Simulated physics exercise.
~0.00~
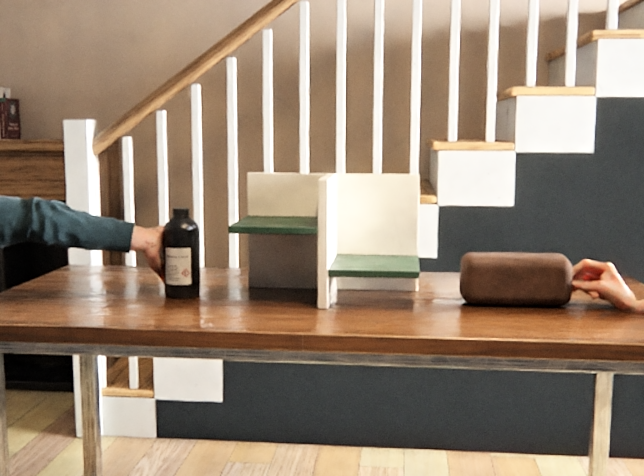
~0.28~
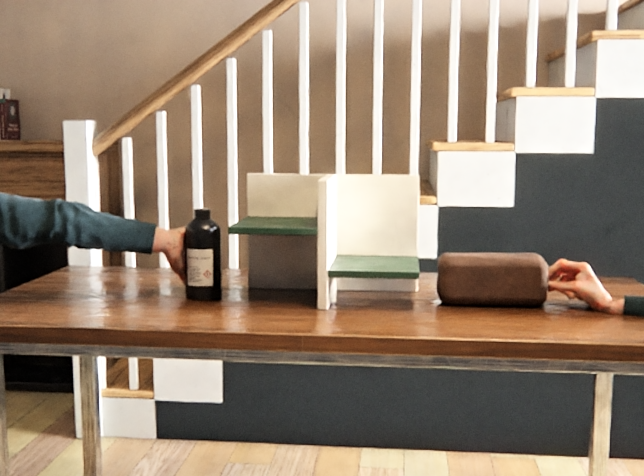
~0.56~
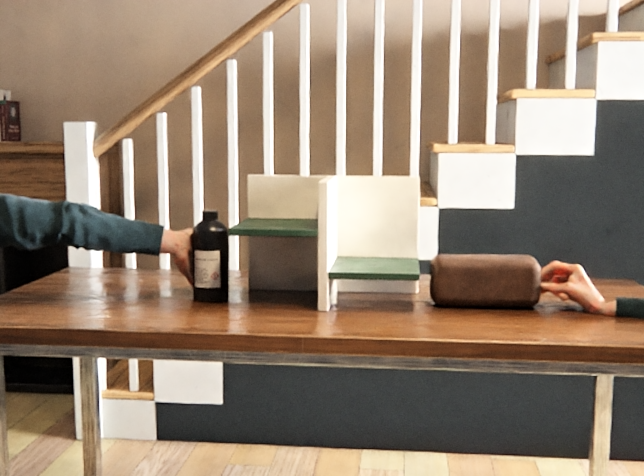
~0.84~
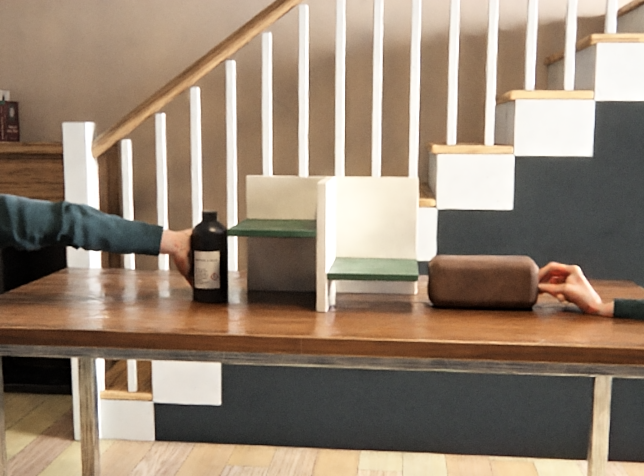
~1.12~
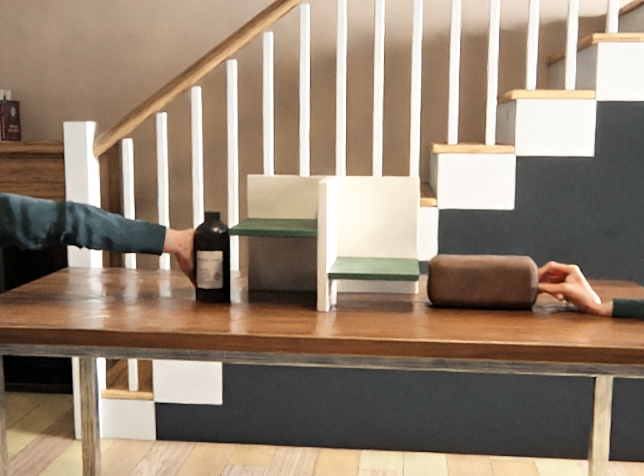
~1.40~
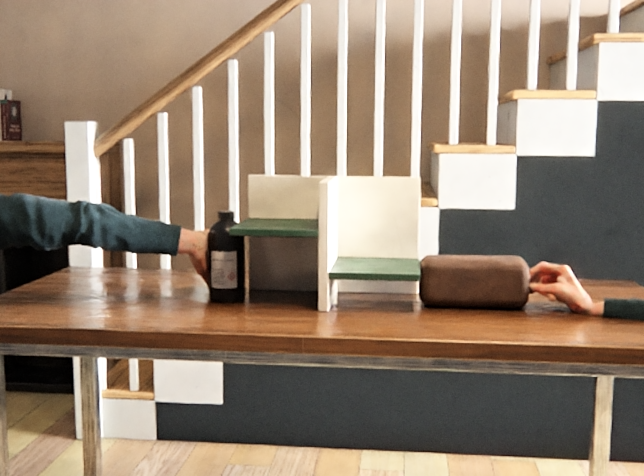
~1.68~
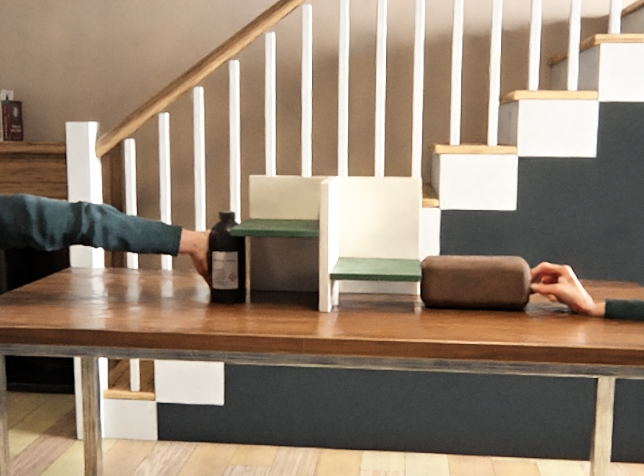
Two hands sliding a black bottle and a brown rounded case inward across a wooden table, both stopping against a green-shelved stand.
